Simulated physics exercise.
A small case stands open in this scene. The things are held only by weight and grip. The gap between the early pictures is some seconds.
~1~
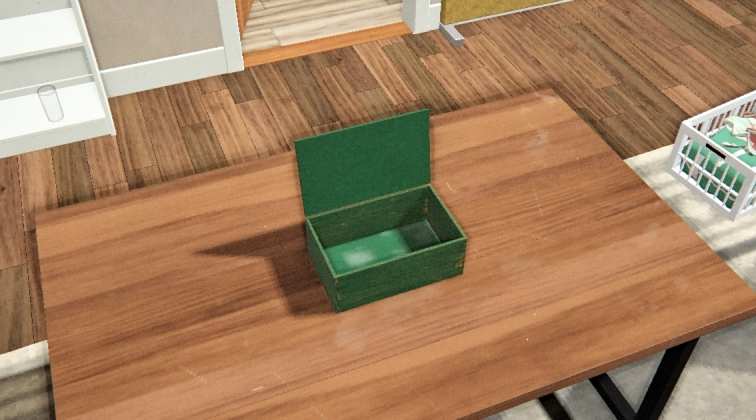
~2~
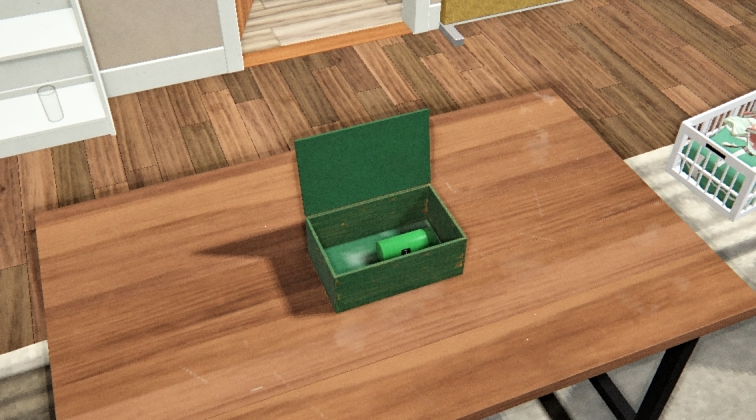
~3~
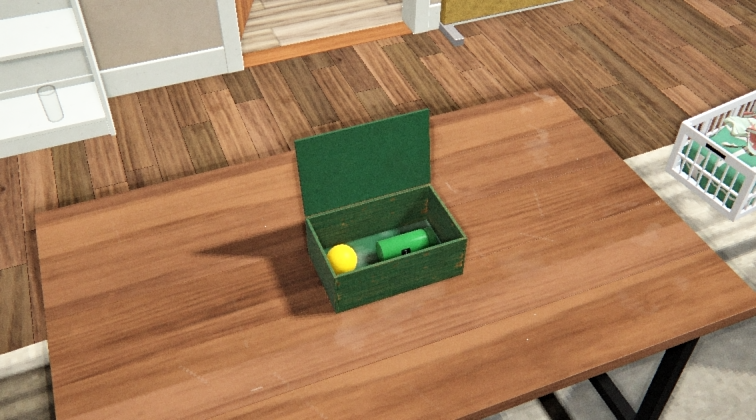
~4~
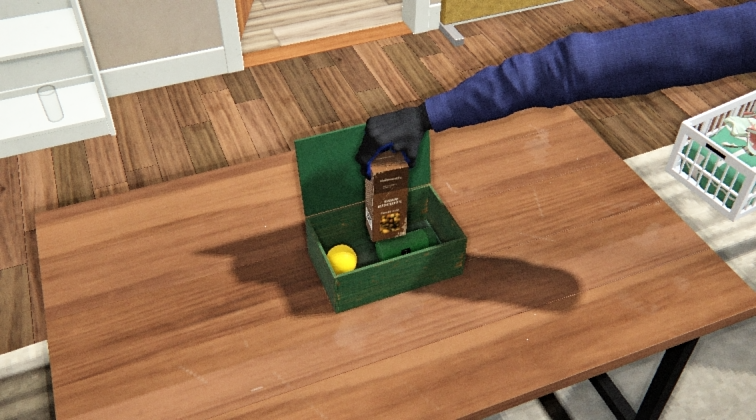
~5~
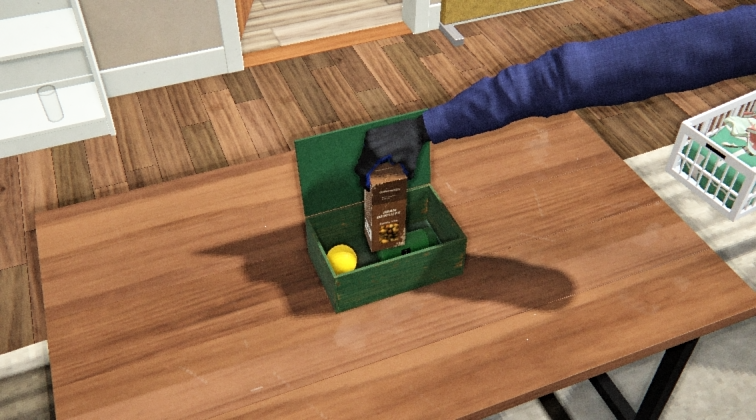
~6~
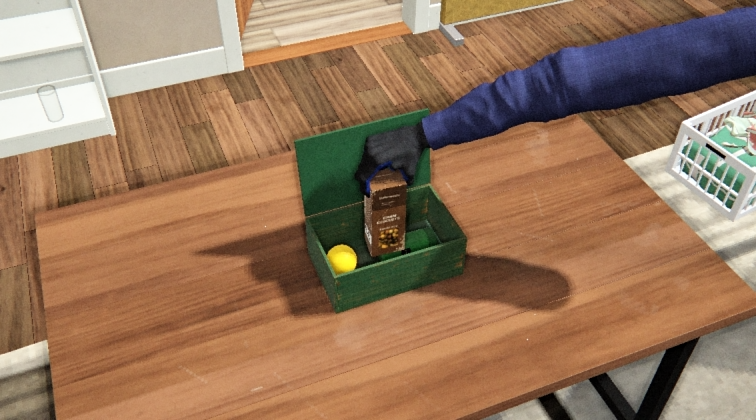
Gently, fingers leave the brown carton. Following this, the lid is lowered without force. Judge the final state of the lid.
The lid is not fully down.
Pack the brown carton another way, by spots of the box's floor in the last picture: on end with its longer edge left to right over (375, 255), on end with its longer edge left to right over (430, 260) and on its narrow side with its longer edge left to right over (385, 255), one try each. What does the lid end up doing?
In order, the lid gets blocked, then gets blocked, then fits down.
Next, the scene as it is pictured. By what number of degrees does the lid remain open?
It comes to about 20°.
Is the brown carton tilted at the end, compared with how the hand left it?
Observation: It tilts over.
Then, 1.30 s later than the last frame, lid 79° above the rim; brown carton tilted by 64° near (390, 239); green shaker moved a little.
Then, 1.90 s later than the last frame, lid 27° above the rim; brown carton tilted by 64° near (391, 238); green shaker moved a little.
When it is over, lid 19° above the rim; lying over in the box, brown carton; the other 2 as before. End places, in pixels of the last picture, brown carton near (390, 238).
